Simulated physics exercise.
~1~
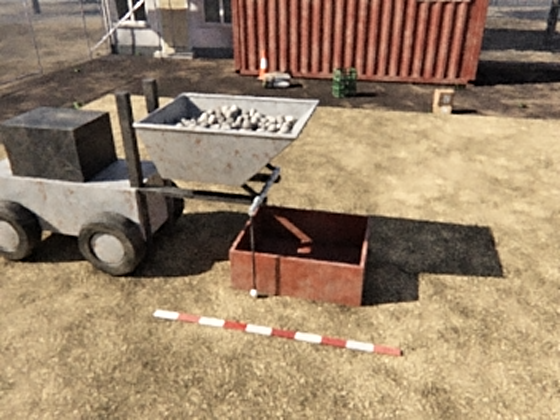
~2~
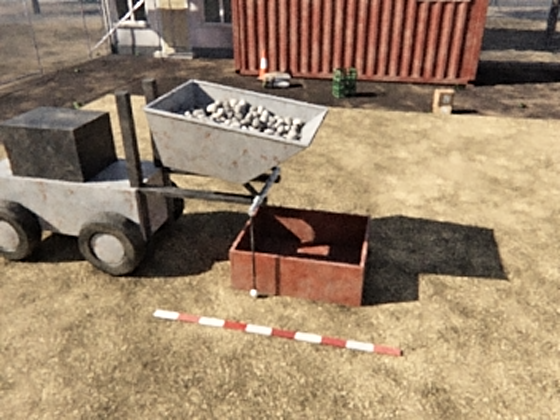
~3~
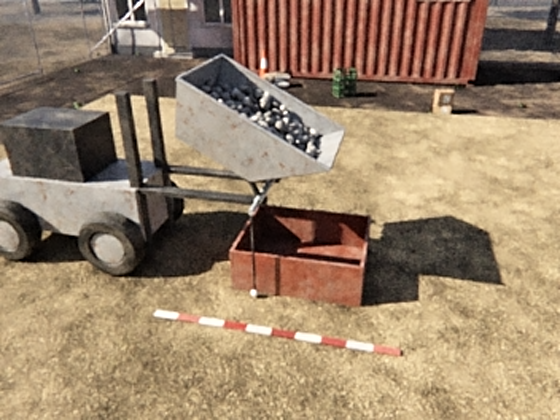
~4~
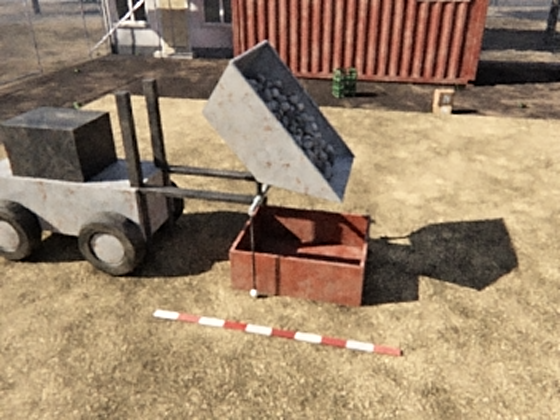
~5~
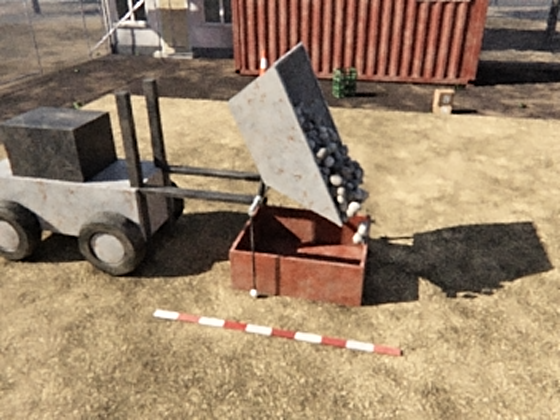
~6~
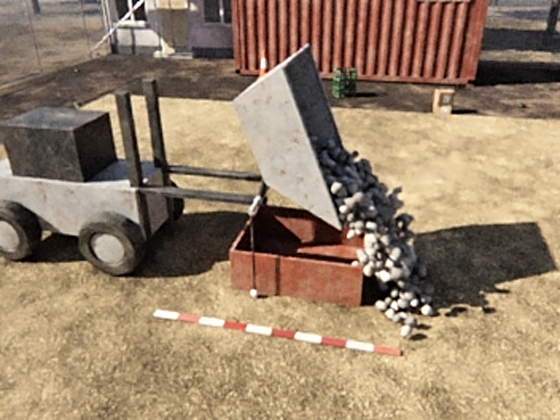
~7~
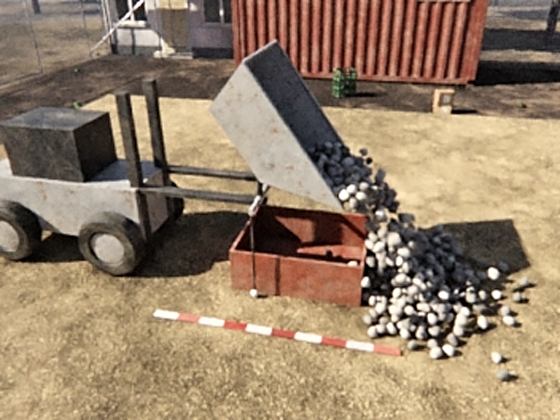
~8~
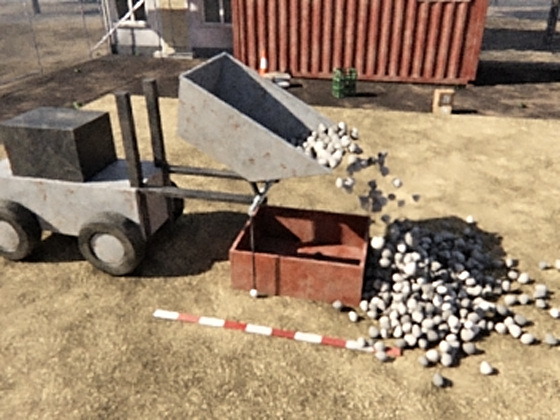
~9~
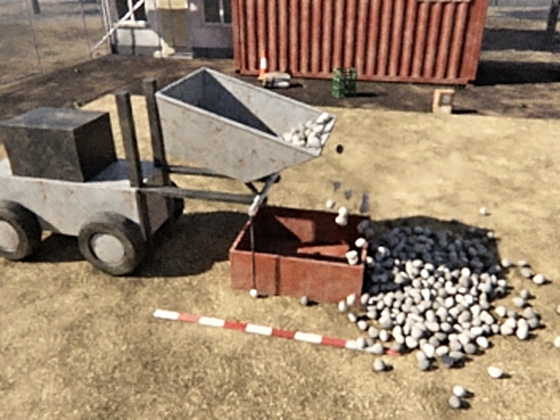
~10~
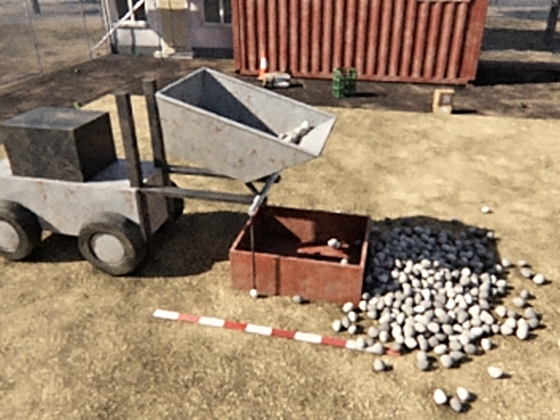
A fork truck tips its grey skip, spilling most cobbles beyond the red bin, then partly levels it.
